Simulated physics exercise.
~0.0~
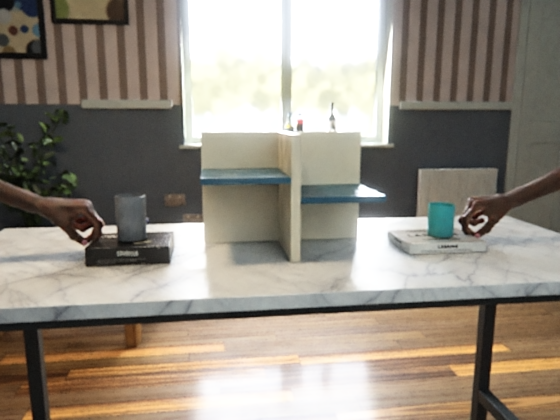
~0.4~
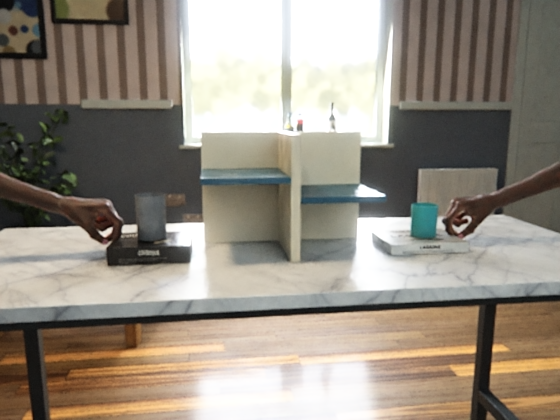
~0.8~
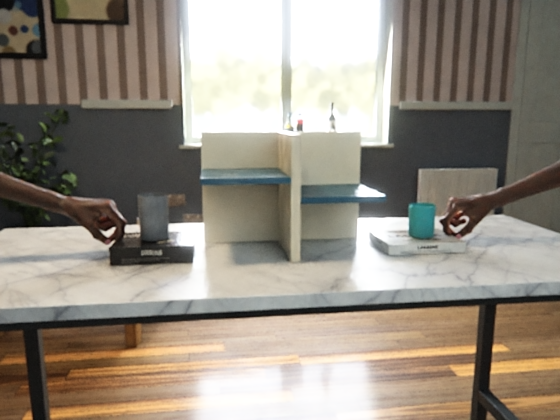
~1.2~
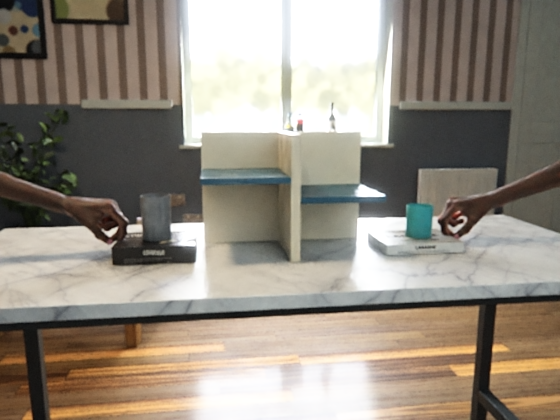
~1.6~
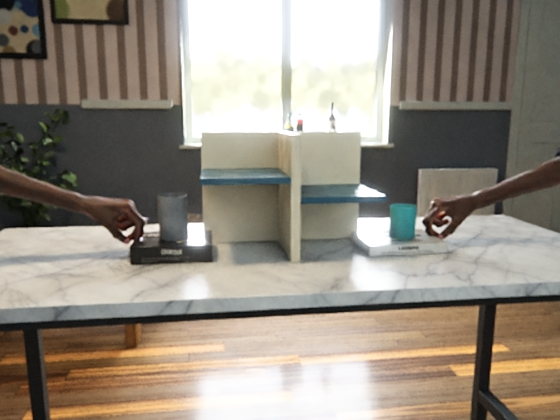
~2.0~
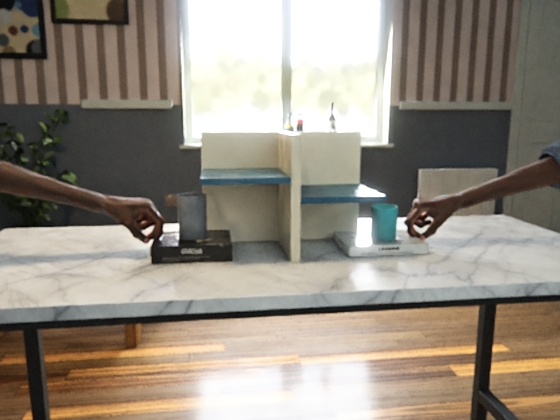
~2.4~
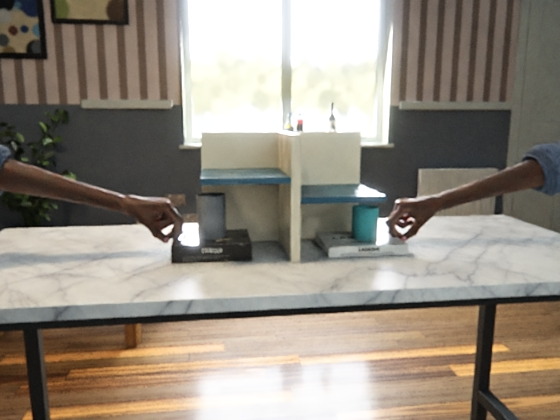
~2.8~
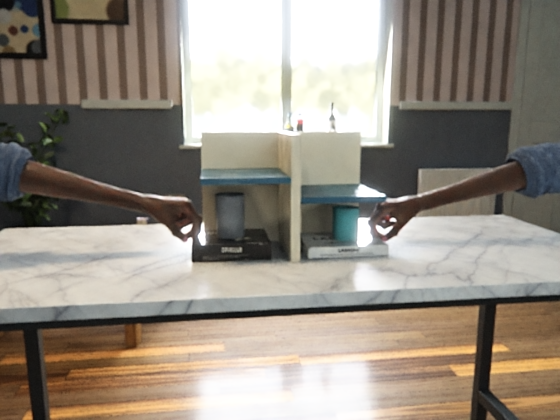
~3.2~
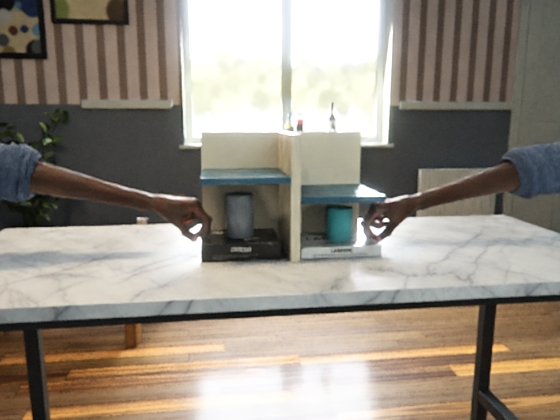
A grey beaker on a flat black packet and a turquoise beaker on a white one sit at opposite ends of a marble-topped table, seen from a still, front-on view in a room with a bright window and striped wall. Between them stands a cream divider with a blue shelf on each side, the left one higher. A hand at each side pushes its packet slowly inward, pausing briefly before continuing. Both beakers ride along upright, nearing the openings. They slide beneath the shelves without being knocked, and end standing under them, the hands still at the packets.
